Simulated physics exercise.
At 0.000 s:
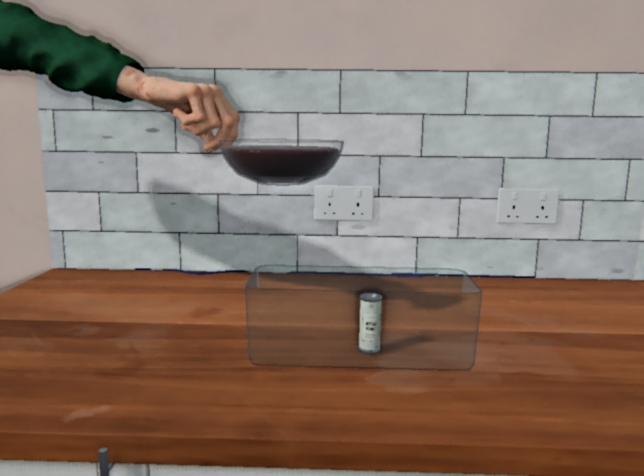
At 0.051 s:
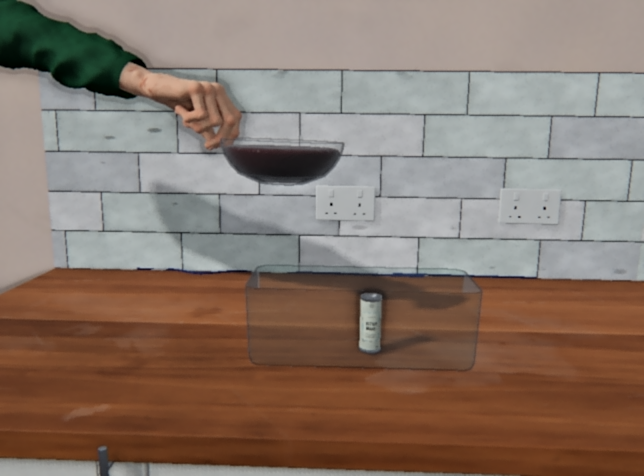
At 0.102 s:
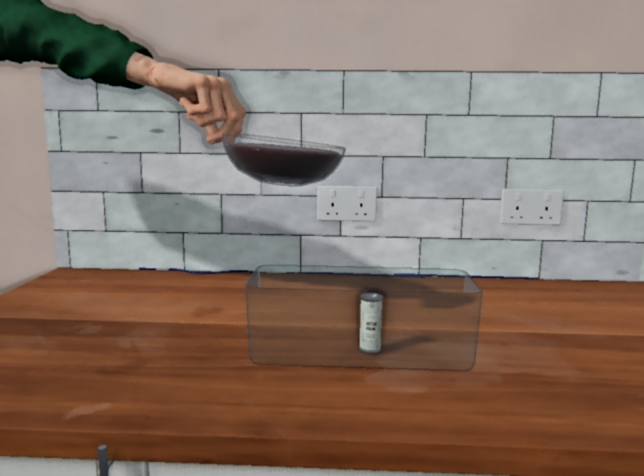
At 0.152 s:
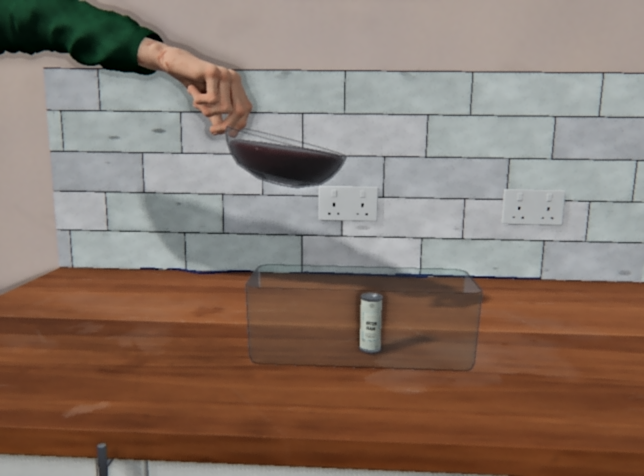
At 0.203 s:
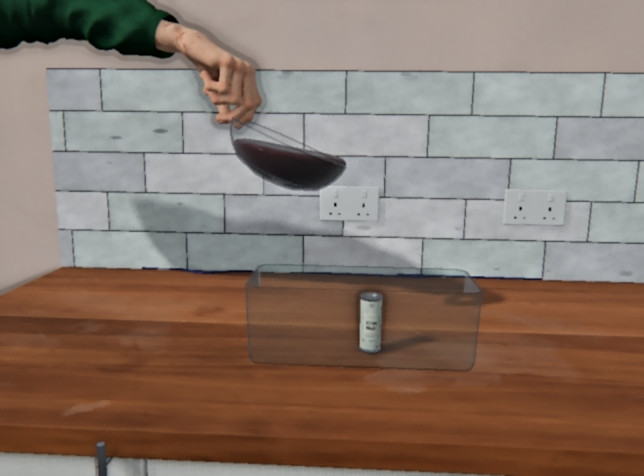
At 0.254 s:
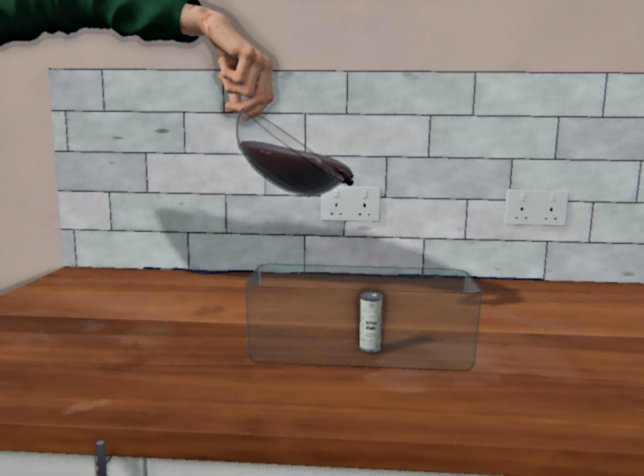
To begin with, a hand in a green sleeve holds a glass bowl of dark liquid almost level above a clear, empty-looking basin with a small tin by it on a wooden worktop. The hand rises and tilts the bowl down to the right, slowly then faster, until dark liquid passes over its lower rim.
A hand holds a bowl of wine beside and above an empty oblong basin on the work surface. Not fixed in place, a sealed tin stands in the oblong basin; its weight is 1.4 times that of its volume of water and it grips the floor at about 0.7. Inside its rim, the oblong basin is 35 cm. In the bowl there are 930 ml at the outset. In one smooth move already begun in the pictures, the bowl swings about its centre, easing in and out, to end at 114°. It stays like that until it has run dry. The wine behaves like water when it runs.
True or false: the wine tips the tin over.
False.
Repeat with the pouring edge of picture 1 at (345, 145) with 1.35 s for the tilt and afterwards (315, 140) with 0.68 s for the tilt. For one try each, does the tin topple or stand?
In the first try it remains standing; in the second it comes down.
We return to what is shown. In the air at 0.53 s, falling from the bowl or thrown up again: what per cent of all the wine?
It comes to about 38 percent.
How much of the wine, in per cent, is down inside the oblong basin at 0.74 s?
Some 86 percent.
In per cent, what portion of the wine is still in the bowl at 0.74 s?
I'd estimate some 0 per cent.
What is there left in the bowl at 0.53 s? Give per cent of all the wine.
Close to 1 in a hundred.
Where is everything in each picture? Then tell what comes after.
In the first picture, tilt 0°; pouring edge (343, 143); surface from (224, 147) to (340, 149); the oblong basin's rim runs from (252, 277) to (473, 282); the tin's top is at (371, 299).
In the second picture, tilt 2°; pouring edge (344, 144); surface from (226, 146) to (341, 150).
In the third picture, tilt 6°; pouring edge (345, 150); surface from (228, 144) to (342, 153).
In the fourth picture, tilt 13°; pouring edge (346, 157); surface from (231, 141) to (344, 156).
In the fifth picture, tilt 23°; pouring edge (345, 168); surface from (236, 140) to (338, 160); 3 per cent is over the edge.
In the sixth picture, tilt 35°; pouring edge (342, 180); surface from (242, 142) to (327, 163); 12 per cent is over the edge.
Then, 0.53 s in, the tilt is 101° and 1 per cent is still to pour; the tin stands where it began.
Then, 0.74 s in, the tilt is 114° and 0 per cent is still to pour; the tin stands where it began.
Then, 0.95 s in, the tilt is 114° and 0 per cent is still to pour; the tin stands where it began.
Then, 1.18 s in, the tilt is 114° and 0 per cent is still to pour; the tin stands where it began.
Finally, the tin stands where it began.
